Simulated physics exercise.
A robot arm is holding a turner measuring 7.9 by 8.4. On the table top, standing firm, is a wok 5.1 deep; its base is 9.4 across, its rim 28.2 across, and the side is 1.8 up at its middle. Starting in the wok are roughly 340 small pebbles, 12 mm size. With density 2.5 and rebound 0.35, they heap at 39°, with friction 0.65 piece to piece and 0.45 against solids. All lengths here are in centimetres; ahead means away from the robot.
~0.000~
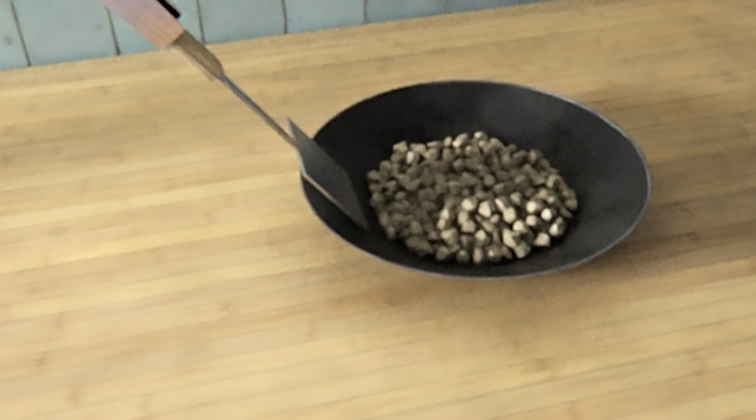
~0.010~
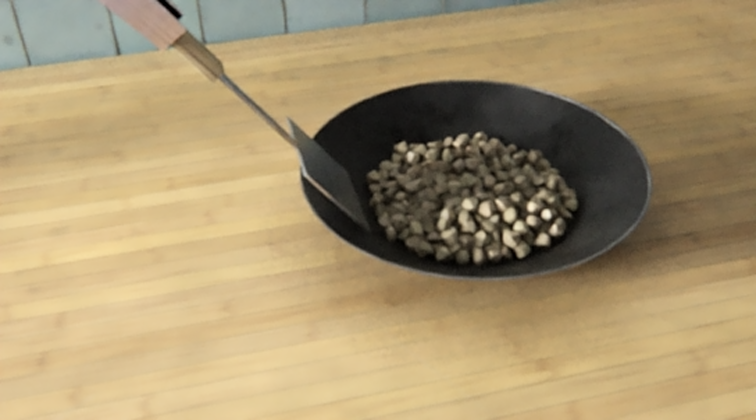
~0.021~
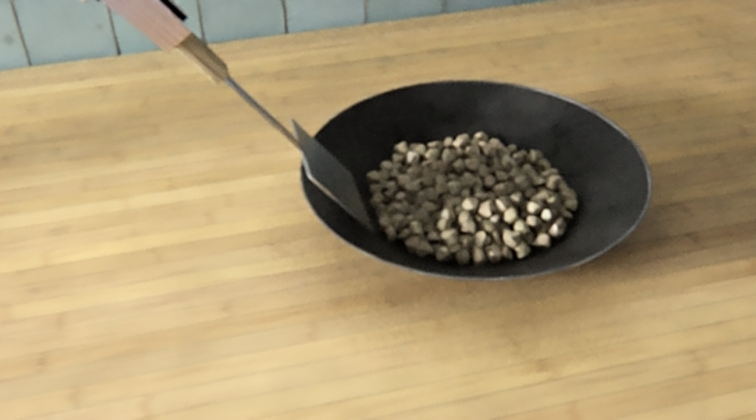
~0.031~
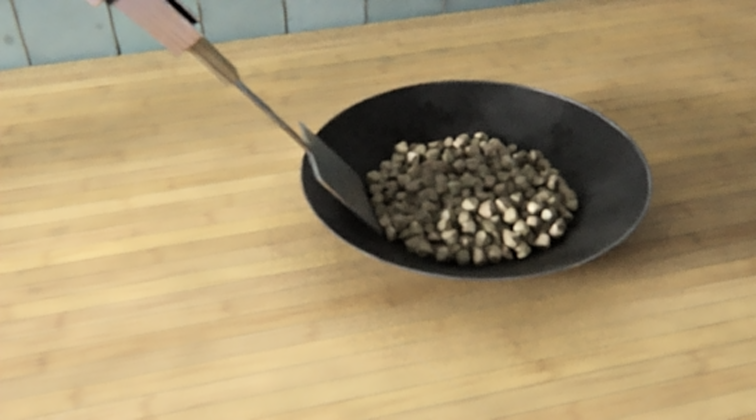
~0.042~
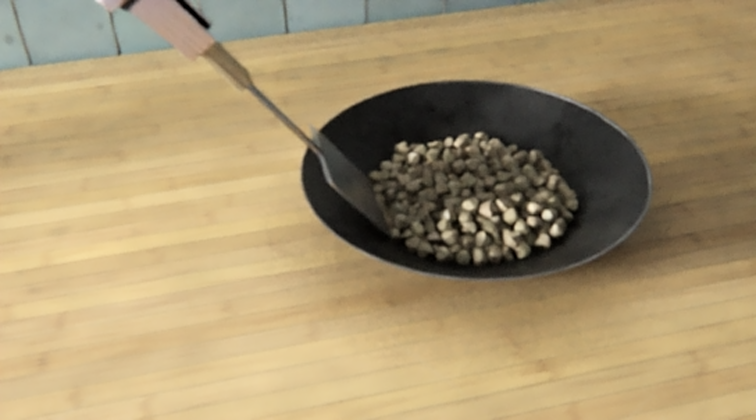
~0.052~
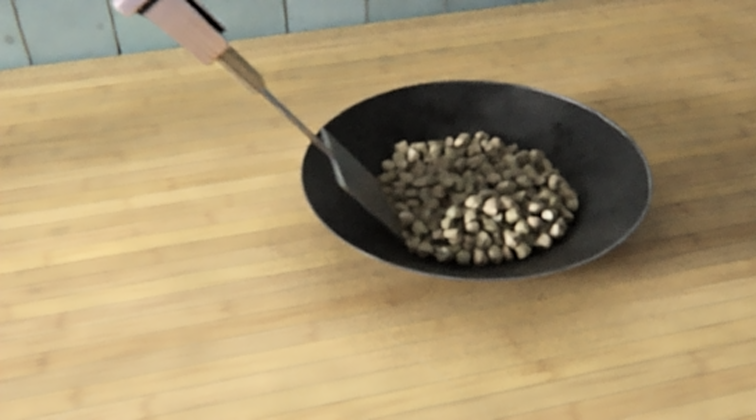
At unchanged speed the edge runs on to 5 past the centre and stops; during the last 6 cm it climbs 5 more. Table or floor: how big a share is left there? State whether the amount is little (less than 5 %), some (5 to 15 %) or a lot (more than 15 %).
The amount is some, 5 to 15 %.
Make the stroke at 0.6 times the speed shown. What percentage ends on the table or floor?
Near 0 in a hundred.
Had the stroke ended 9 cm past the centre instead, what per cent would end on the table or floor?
In that case about 40 percent ends on the table or floor.
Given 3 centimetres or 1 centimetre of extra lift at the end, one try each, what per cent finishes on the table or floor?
Estimates, in order: 10 % then 20 %.
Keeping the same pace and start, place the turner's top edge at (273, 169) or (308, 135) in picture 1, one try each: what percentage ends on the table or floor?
First try around 10 percent, second around 10 percent.
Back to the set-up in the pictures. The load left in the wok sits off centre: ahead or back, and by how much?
Some 5.5 cm ahead of the centre.
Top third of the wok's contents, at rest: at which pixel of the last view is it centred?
I'd put it close to (572, 156).
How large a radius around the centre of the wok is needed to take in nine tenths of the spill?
I'd put it at about 30 centimetres.
By 0.10 s, sloping 54°, highest piece 6 above the table; 345 in the wok.
By 0.15 s, sloping 54°, highest piece 7 above the table; 336 in the wok, 9 on the blade or in flight.
By 0.38 s, sloping 54°, highest piece 7 above the table; 315 in the wok, 28 on the table or floor, 2 on the blade or in flight.
By 1.43 s, sloping 54°, highest piece 6 above the table; 313 in the wok, 32 on the table or floor.
Final count, 313 in the wok, 32 on the table or floor. That is 9 % on the table or floor.
